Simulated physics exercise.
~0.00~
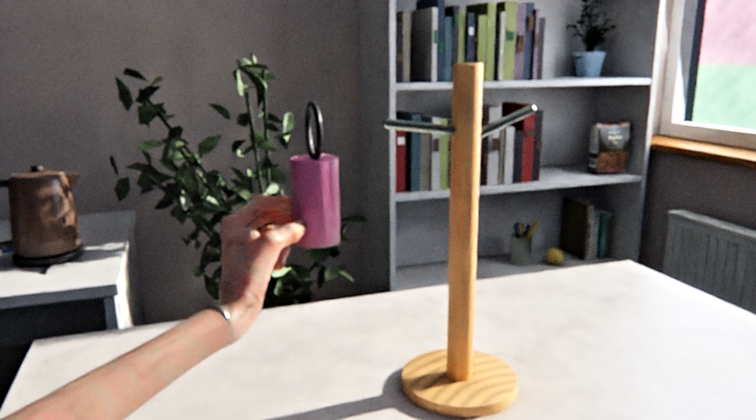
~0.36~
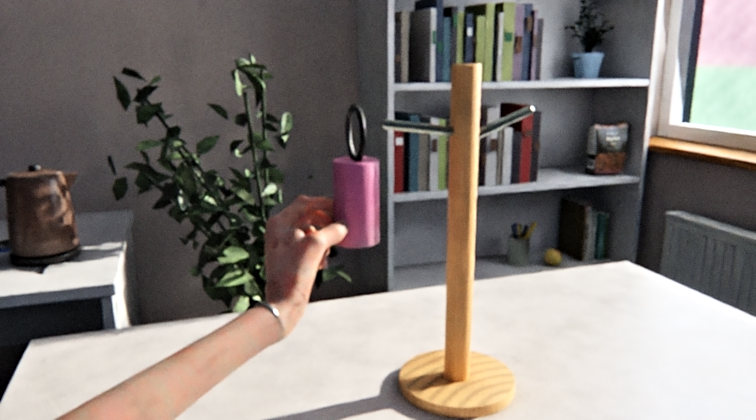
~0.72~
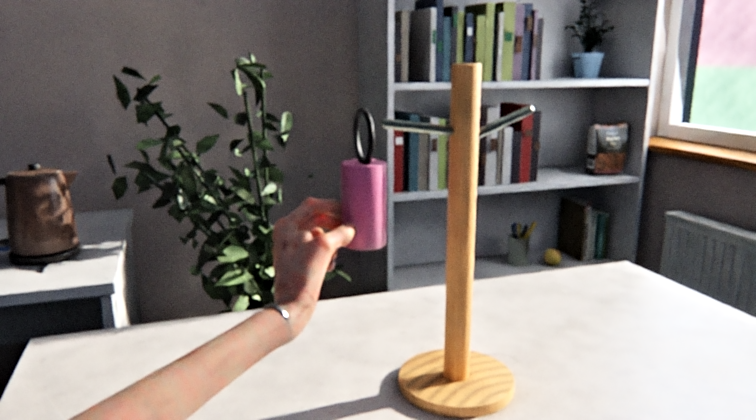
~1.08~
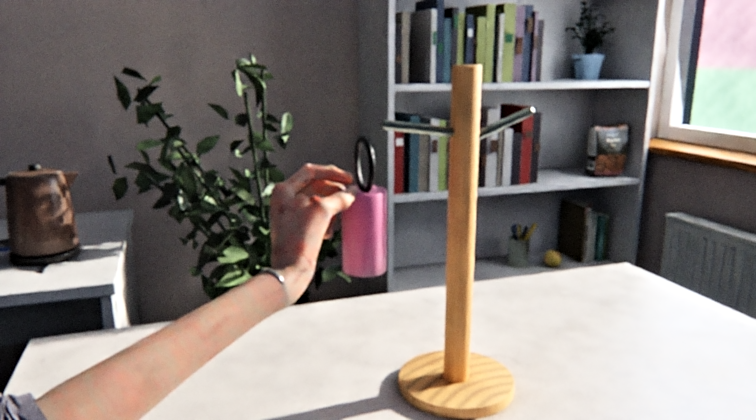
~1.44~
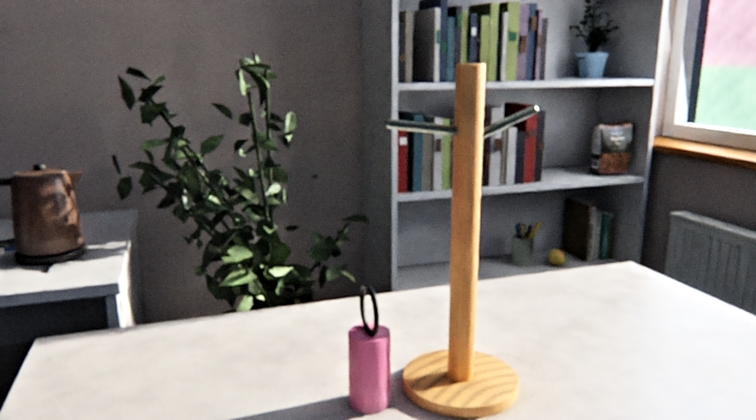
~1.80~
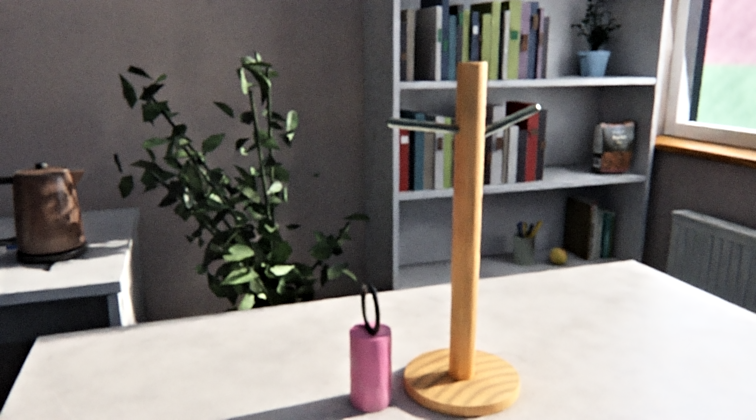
The clip opens on a hand holding a pink lantern with a dark ring on top, to the left of a wooden peg stand on a white table. The hand carries the lantern a short way right, toward the stand's left peg, then eases it slightly farther. The fingers loosen near the ring and the lantern drops a little, without hanging on the peg. It falls to the tabletop as the hand leaves the view. At the end, the lantern stands upright on the table beside the stand's round base, its ring still raised and both pegs empty.
